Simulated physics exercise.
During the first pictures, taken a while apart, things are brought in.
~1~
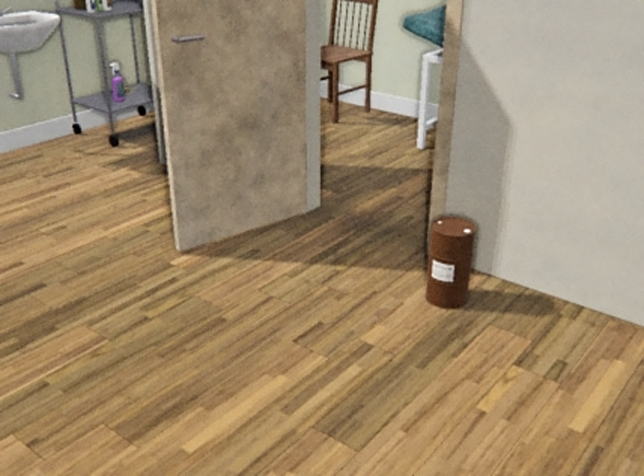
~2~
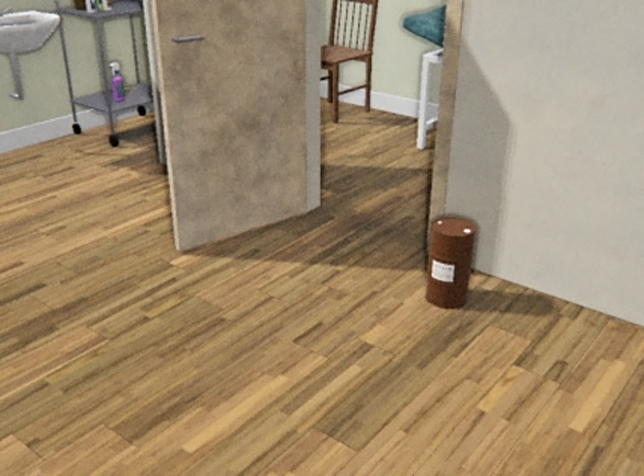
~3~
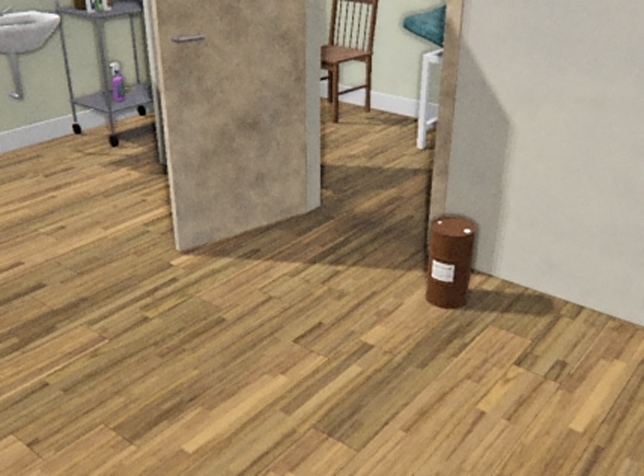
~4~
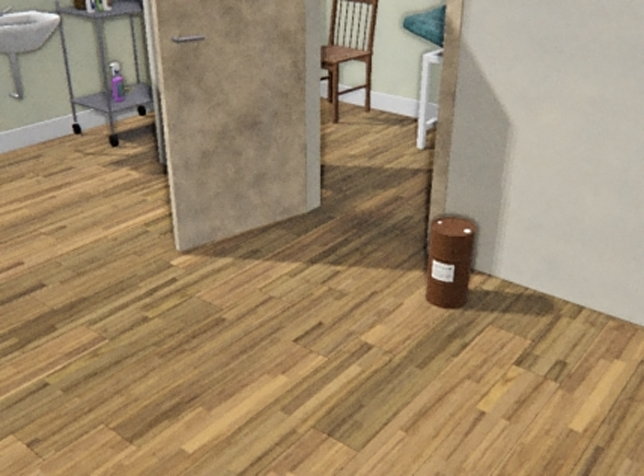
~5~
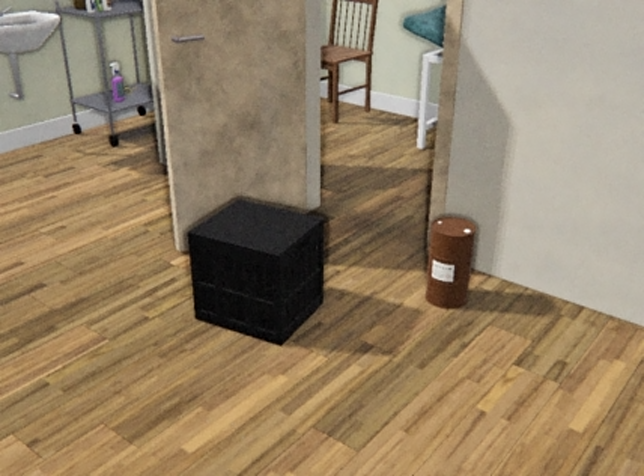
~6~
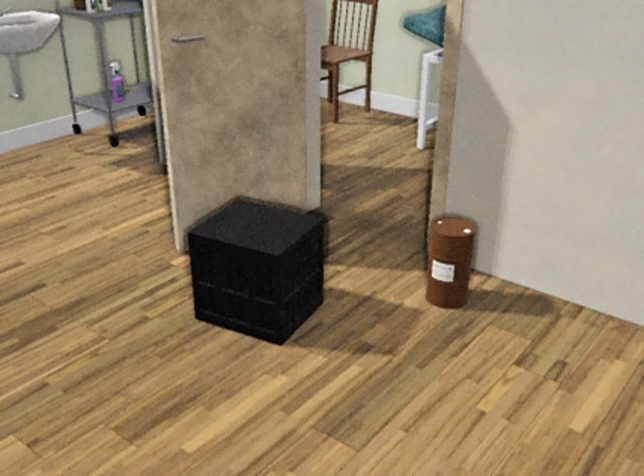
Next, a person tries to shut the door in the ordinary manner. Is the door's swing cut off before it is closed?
My guess is that the door will fill its doorway.
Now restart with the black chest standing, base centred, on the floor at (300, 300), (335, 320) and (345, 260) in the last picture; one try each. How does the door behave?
The door is obstructed the first time, finishes its swing the second time and is obstructed the third time.
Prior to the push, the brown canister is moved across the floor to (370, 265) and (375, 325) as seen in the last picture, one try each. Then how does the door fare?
Try 1 - gets caught; try 2 - swings fully home.
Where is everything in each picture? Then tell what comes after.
In the first frame, door wide open and still; brown canister (450, 263).
In the second frame, door wide open and still; brown canister (450, 263).
In the third frame, door wide open and still; brown canister (450, 263).
In the fourth frame, door wide open and still; brown canister (450, 263).
In the fifth frame, door wide open and still; brown canister (450, 263).
In the sixth frame, door wide open and still; black chest (259, 270); brown canister (450, 263).
Then, 0.60 s on from there, open by 77°.
Then, 0.90 s on from there, open by 50°.
Then, 1.30 s on from there, open by 11°.
In the end, open by 0°; both unmoved. At the end, from the last picture's camera, black chest near (259, 270).
